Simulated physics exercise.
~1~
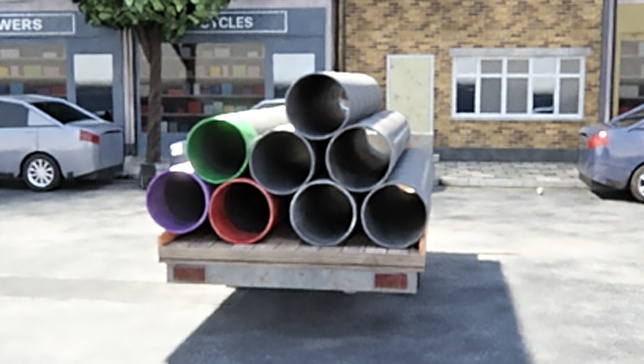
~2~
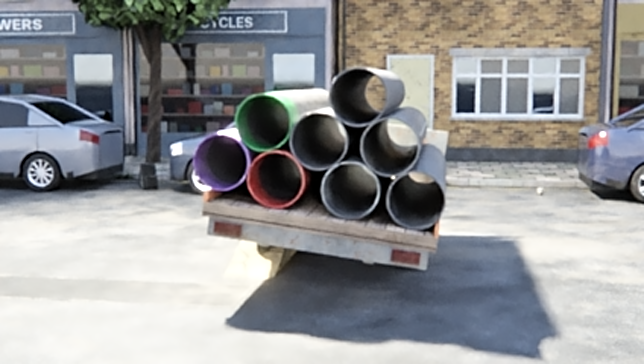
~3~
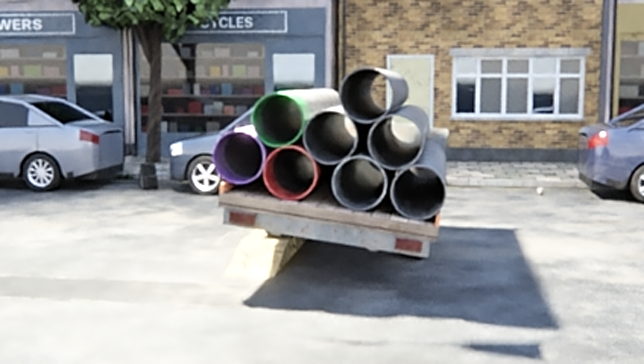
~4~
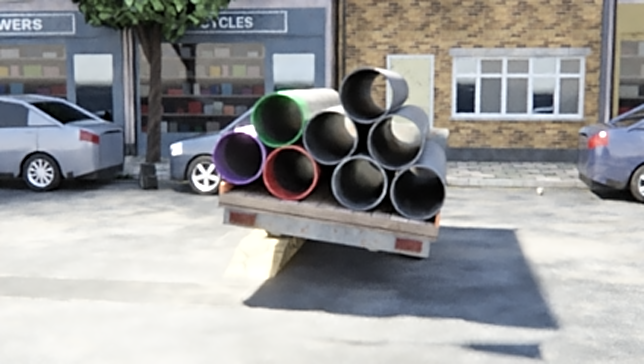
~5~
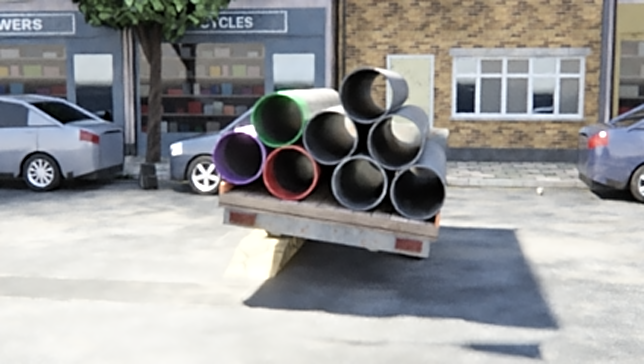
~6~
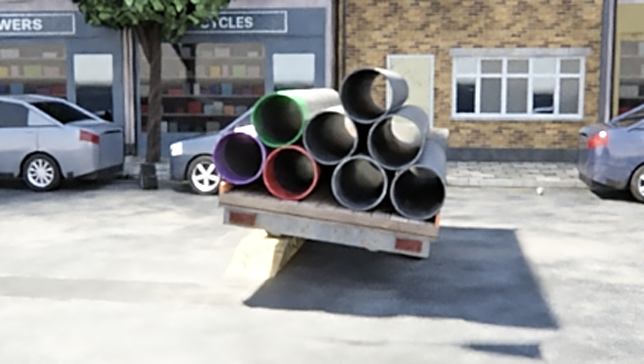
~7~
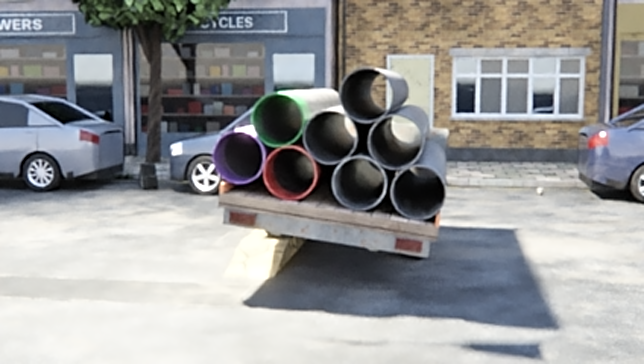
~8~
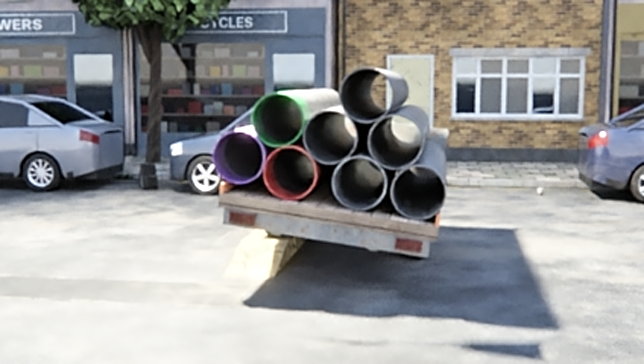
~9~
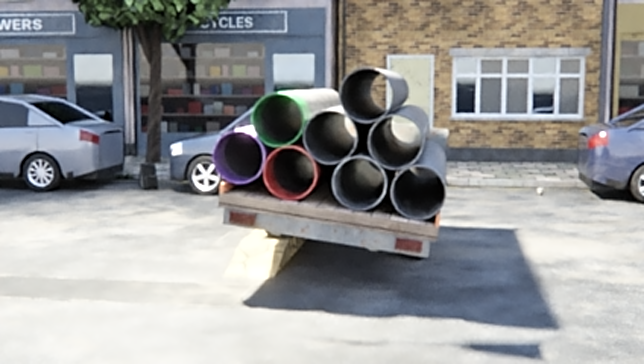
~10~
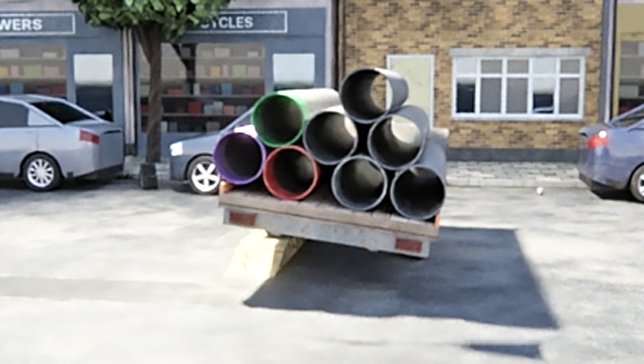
A low trailer stacked with eight pipes, one purple, one green and one red among the grey, shifted to the right as its left side rose onto a pale ramp, then stopped there tilted, with every pipe still aboard.
